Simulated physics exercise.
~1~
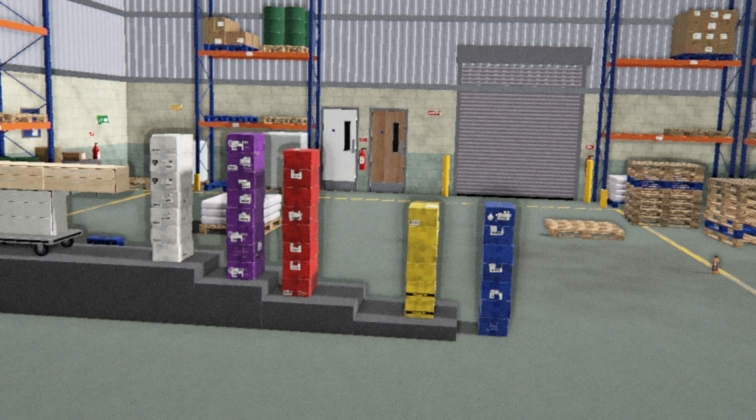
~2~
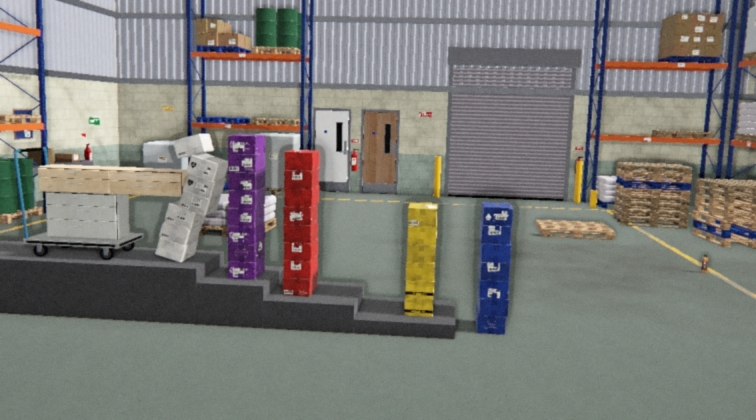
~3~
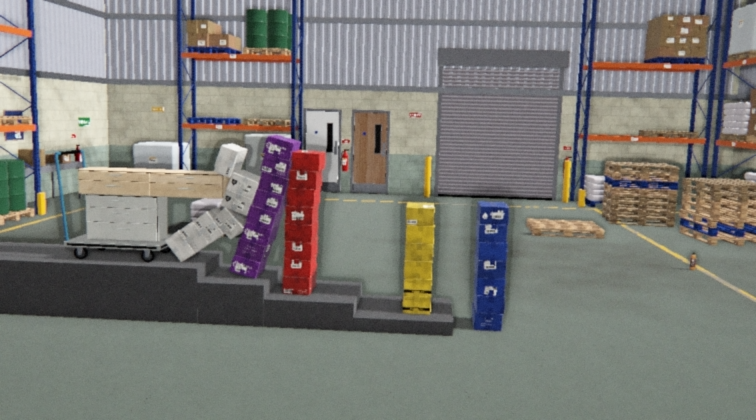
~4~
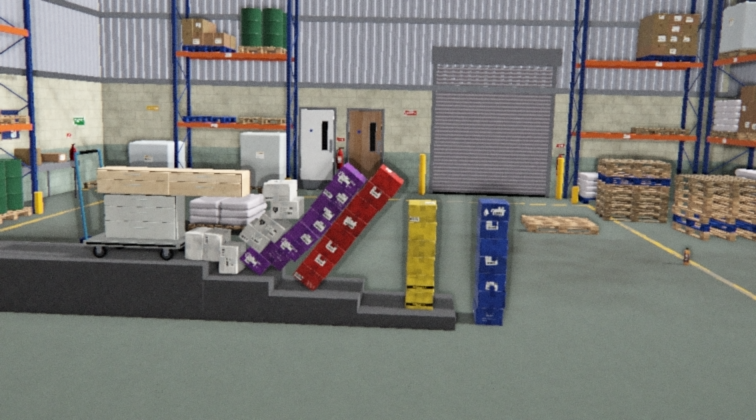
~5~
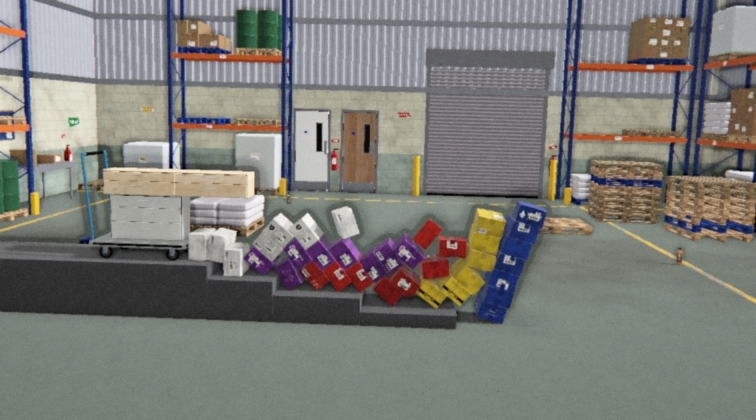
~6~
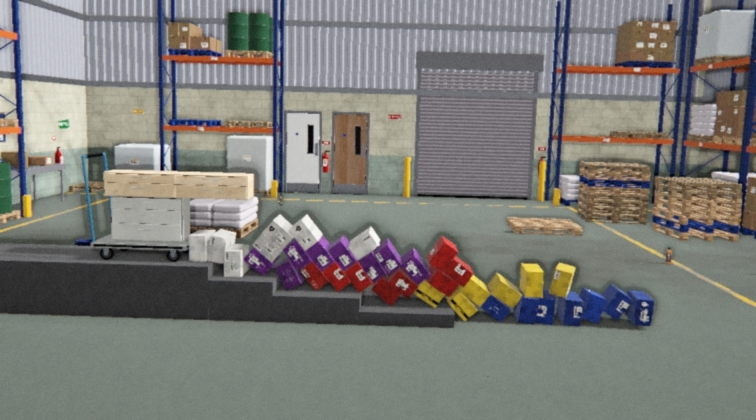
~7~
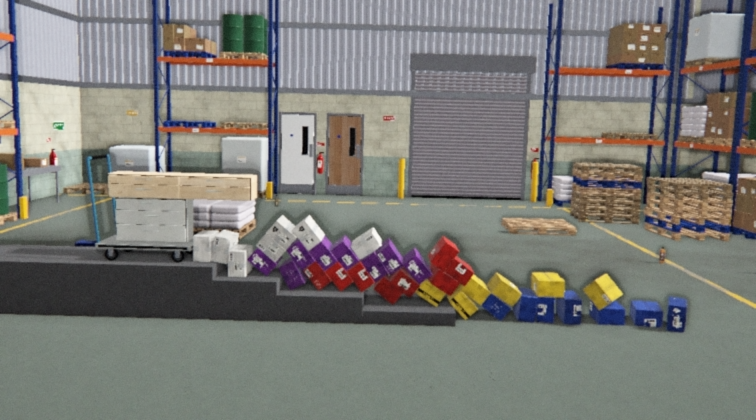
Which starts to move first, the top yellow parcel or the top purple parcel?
The top purple parcel starts to move first. The top yellow parcel is still standing in place while the purple column is already leaning to the right.
